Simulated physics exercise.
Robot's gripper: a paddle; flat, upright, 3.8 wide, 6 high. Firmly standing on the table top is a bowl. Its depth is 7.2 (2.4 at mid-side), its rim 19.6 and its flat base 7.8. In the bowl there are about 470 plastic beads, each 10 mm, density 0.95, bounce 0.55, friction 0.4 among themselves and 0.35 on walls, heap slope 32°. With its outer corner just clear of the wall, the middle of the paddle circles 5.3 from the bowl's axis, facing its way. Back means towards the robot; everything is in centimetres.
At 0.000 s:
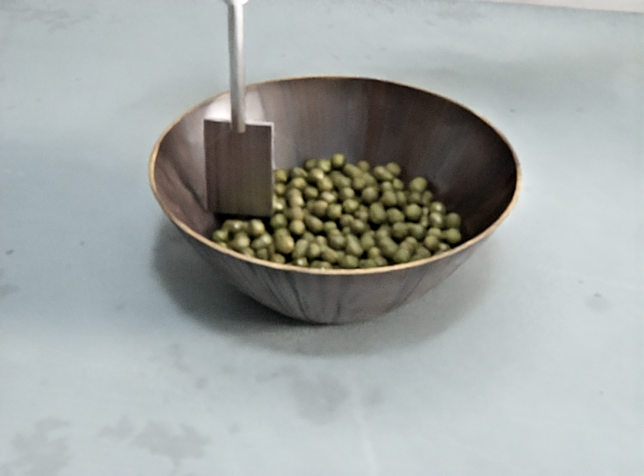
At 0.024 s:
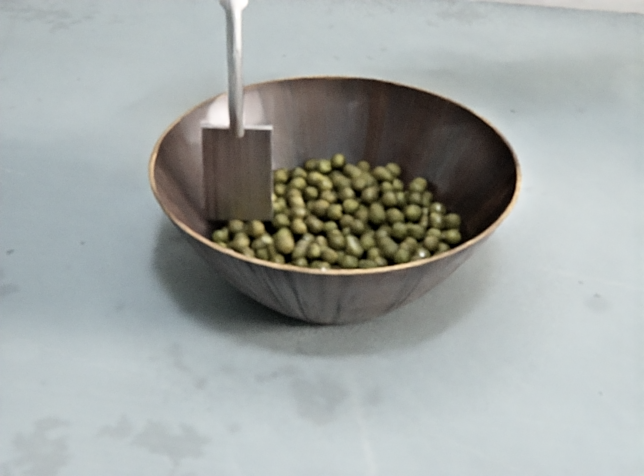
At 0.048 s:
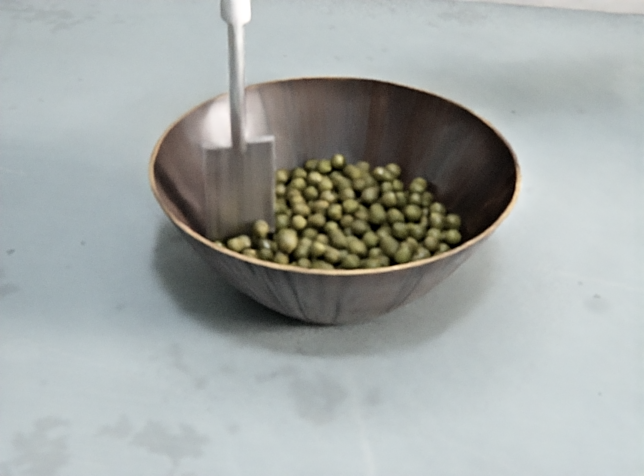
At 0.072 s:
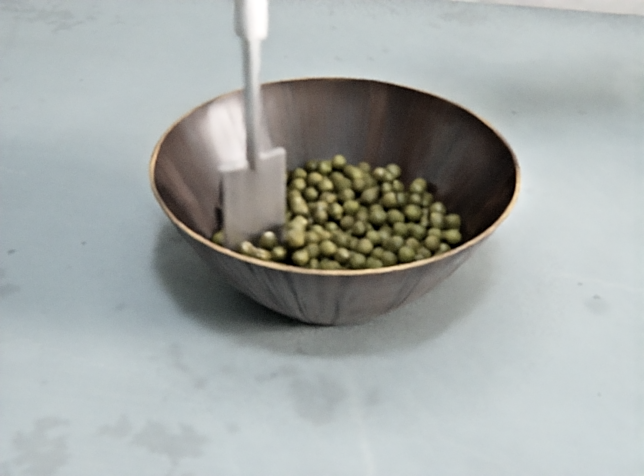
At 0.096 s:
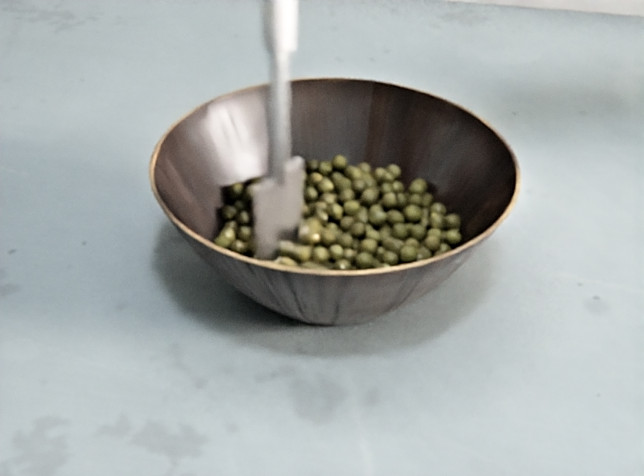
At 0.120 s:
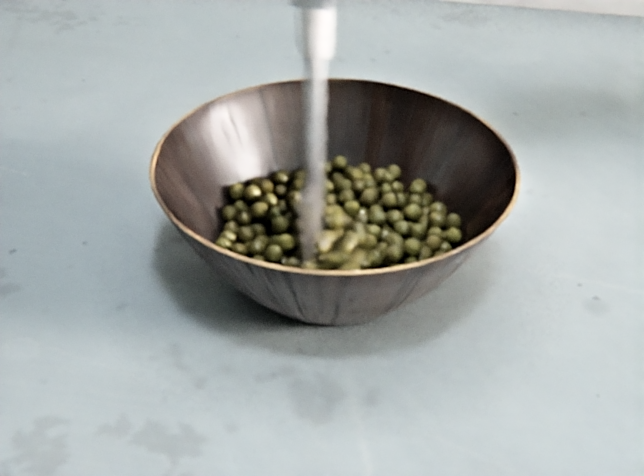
On a pale grey-blue tabletop, a flat paddle sweeps from the left toward the middle through green beads in a dark bowl.
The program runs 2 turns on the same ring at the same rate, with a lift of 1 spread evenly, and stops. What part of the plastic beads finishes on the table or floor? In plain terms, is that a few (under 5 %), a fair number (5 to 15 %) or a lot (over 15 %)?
A fair number, 5 to 15 %.
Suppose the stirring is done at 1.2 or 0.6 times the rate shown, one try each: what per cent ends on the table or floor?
Around 15 percent for the first try and 0 percent for the second.
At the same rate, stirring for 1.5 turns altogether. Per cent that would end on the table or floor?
Estimate: Near 10 %.
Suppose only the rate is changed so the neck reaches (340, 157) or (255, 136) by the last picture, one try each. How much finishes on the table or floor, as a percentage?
So, roughly 15 percent the first time and 0 percent the second.
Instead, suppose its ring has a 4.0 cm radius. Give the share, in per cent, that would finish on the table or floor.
Then about 10 per cent.
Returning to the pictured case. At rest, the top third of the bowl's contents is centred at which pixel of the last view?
Centre of top third: Approx. (327, 228).
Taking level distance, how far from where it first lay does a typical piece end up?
1 centimetres.
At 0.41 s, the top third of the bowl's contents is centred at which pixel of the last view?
The top third is centred near (301, 193) in the last picture.
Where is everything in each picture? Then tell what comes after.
The paddle neck at (237, 96), 0° round; upper third of the load around (340, 227), from x 220 to 455, top at y 160; 470 in the bowl, in the first picture.
The paddle neck at (236, 101), 6° round; upper third of the load around (340, 227), from x 220 to 455, top at y 160, in the second picture.
The paddle neck at (238, 116), 24° round; upper third of the load around (339, 229), from x 220 to 455, top at y 160, in the third picture.
The paddle neck at (252, 133), 45° round; upper third of the load around (342, 231), from x 220 to 455, top at y 165, in the fourth picture.
The paddle neck at (279, 147), 66° round; upper third of the load around (347, 232), from x 220 to 455, top at y 165, in the fifth picture.
The paddle neck at (314, 155), 86° round; upper third of the load around (356, 231), from x 225 to 455, top at y 165; 470 in the bowl, in the sixth picture.
After 0.41 s, 333° round, highest piece 10 above the table; 440 in the bowl, 15 on the table or floor, 15 in flight or on the tool.
After 0.69 s, 219° round, highest piece 7 above the table; 428 in the bowl, 42 on the table or floor.
After 1.03 s, 0° round, highest piece 6 above the table; 424 in the bowl, 45 on the table or floor, 1 in flight or on the tool.
After 1.73 s, 0° round, highest piece 5 above the table; 424 in the bowl, 46 on the table or floor.
In the end, 424 in the bowl, 46 on the table or floor. That is 10 % on the table or floor.
